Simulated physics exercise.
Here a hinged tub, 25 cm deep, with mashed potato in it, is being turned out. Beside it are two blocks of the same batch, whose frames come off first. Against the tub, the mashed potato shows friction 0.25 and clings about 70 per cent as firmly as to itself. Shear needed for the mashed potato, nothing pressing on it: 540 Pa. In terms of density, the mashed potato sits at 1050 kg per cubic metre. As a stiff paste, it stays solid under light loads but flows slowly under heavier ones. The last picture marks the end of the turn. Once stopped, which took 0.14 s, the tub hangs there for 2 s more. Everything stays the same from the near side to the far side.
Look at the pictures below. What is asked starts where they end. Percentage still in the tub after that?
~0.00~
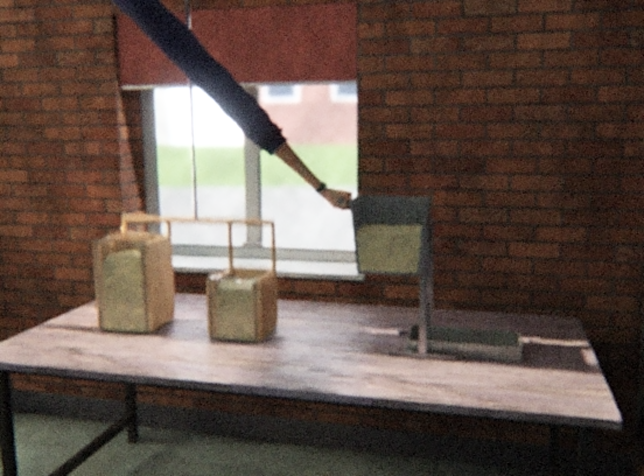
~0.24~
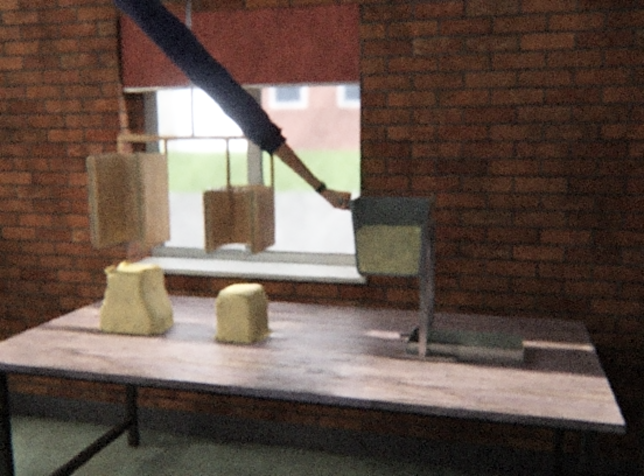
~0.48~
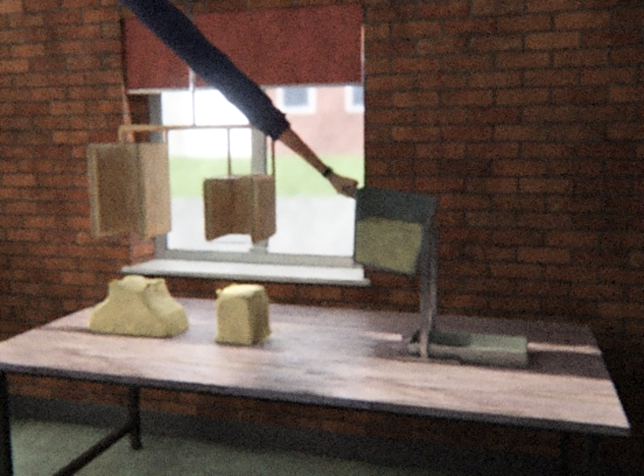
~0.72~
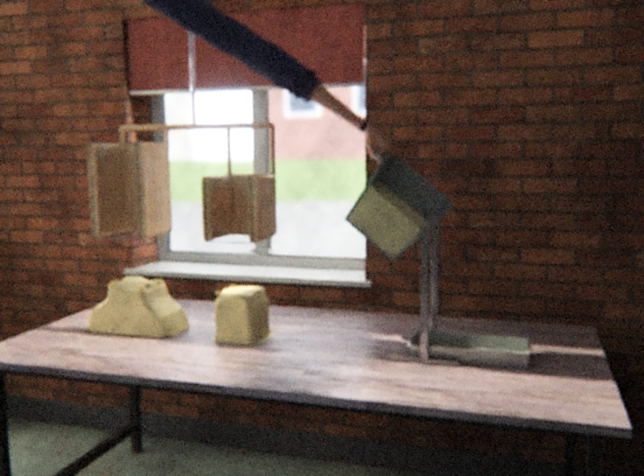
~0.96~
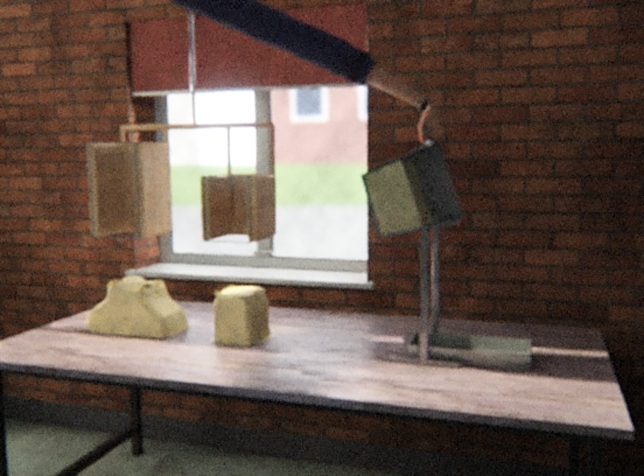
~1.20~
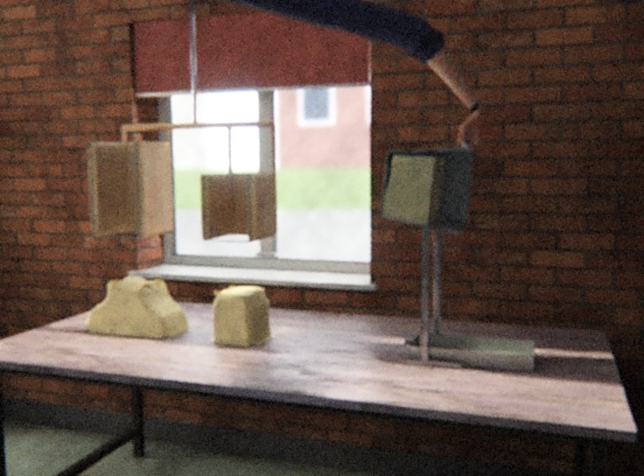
Some 82 %.
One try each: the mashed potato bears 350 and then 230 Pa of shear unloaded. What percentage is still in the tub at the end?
Result: 50 % for the first case, 40 % for the second.
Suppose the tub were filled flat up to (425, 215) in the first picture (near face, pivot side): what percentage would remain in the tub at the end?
In that case, around 50 percent.
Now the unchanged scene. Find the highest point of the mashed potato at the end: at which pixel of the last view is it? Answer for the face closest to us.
I'd point to somewhere around (407, 192).
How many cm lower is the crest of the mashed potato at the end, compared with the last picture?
About 12 cm.
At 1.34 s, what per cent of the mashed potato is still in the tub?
It comes to about 100 percent of the start.
After 1.34 s, the tub is at 95 degrees and holds 100 %.
After 1.51 s, the tub is at 95 degrees and holds 99 %.
After 1.68 s, the tub is at 95 degrees and holds 92 %.
After 1.85 s, the tub is at 95 degrees and holds 88 %.
After 3.20 s, at the end, the tub is at 95 degrees and holds 82 %.
